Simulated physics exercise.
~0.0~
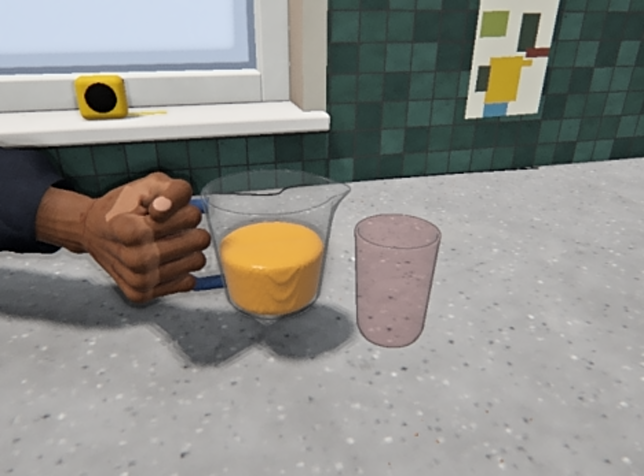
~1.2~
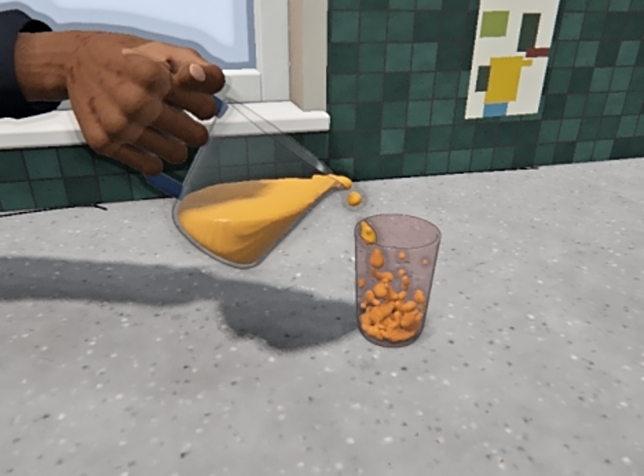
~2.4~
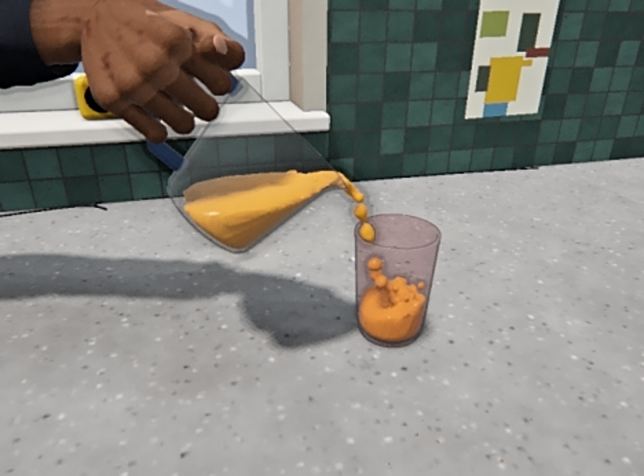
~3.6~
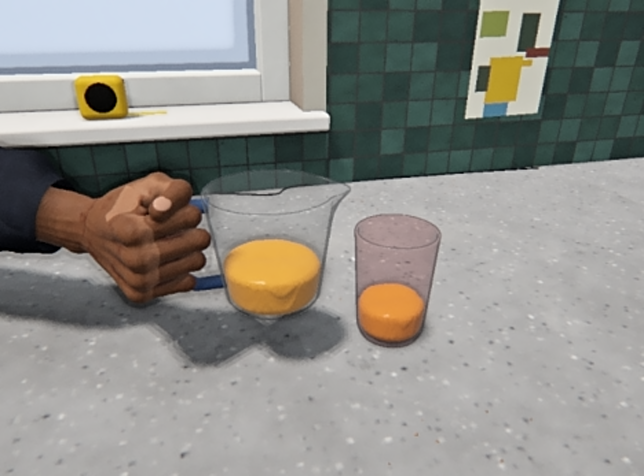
The clip opens on a speckled grey counter, where a hand holds a clear, flared jug of orange juice by its blue handle, to the left of an empty, pinkish drinking glass. The hand raises the jug and tips it to the right, so juice runs off the lip and scatters in blobs inside the glass. With the jug still raised and tilted, a thin stream falls and the juice gathers at the bottom. Finally the jug is back upright in its starting place, somewhat less full, and the glass holds a shallow pool of juice.
